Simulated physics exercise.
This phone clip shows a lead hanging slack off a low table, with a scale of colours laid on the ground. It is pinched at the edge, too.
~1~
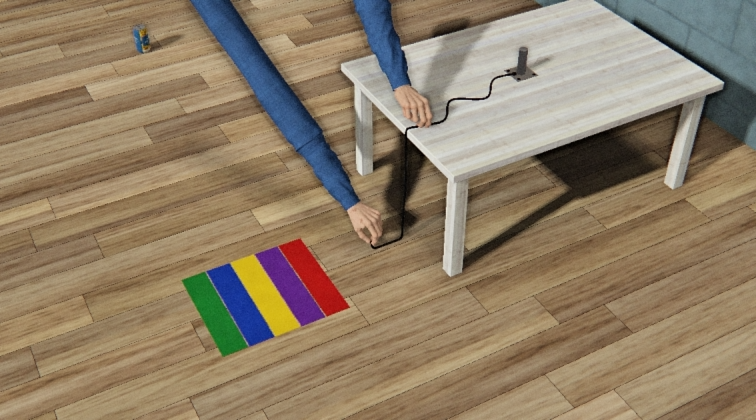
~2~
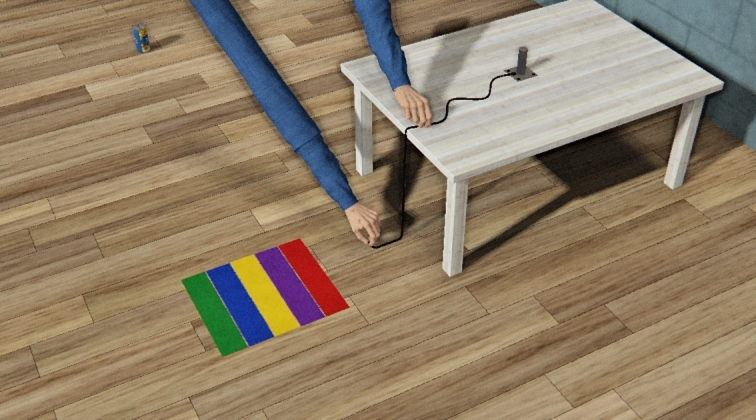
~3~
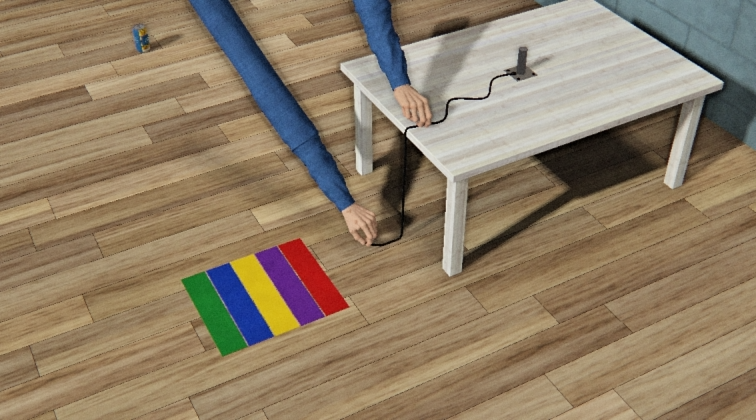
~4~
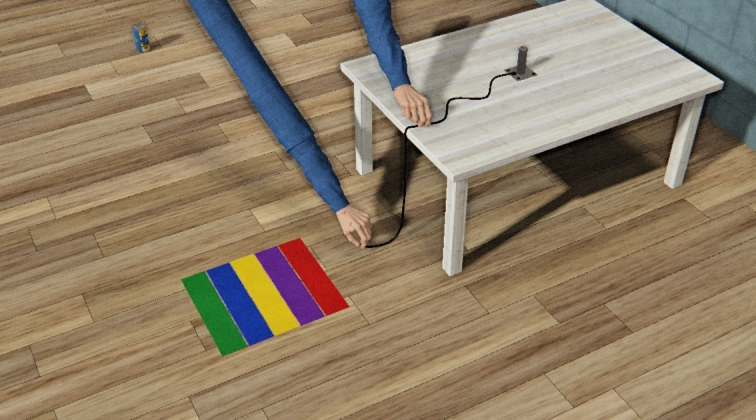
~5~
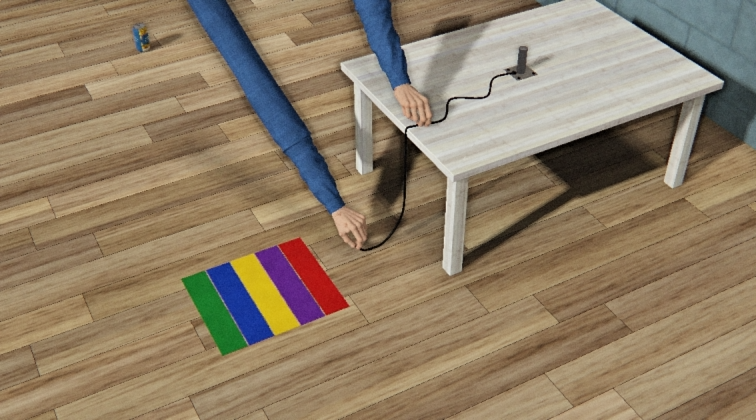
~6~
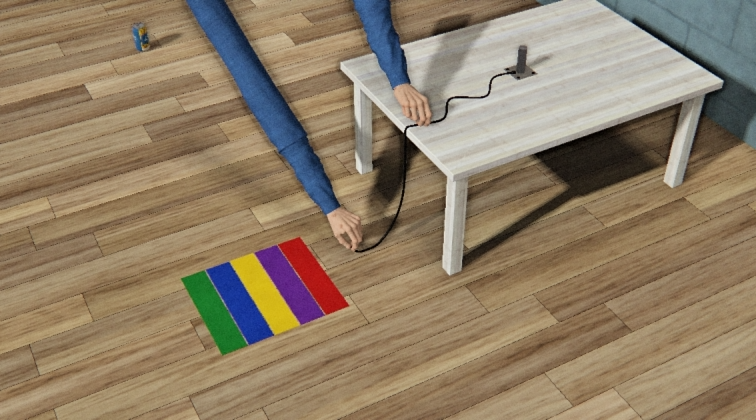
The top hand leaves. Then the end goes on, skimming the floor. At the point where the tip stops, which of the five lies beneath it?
The yellow strip lies beneath it.
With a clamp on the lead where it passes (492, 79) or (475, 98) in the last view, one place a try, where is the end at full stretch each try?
In order of the tries, close to (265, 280) and close to (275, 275).
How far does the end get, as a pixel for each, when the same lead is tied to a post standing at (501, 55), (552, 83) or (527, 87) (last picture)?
Try by try: (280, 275), (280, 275) and (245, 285).
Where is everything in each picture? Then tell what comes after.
The first picture shows end (371, 242); red (329, 299); purple (305, 308); yellow (280, 318); blue (254, 327); green (228, 337).
The second picture shows end (369, 242); lead through (493, 80) (468, 99) (444, 120) (406, 145) (404, 189) (402, 233).
The third picture shows end (366, 243).
The fourth picture shows end (361, 245); lead through (493, 80) (468, 99) (444, 119) (406, 145) (405, 188) (398, 233).
The fifth picture shows end (356, 246).
The sixth picture shows end (351, 247); lead through (493, 79) (468, 98) (444, 118) (405, 144) (404, 188) (387, 234).
A little later, end near (309, 263); over red.
Next, end near (280, 273); over purple.
When it is tight, end near (262, 280); over yellow. It halts on the yellow strip.
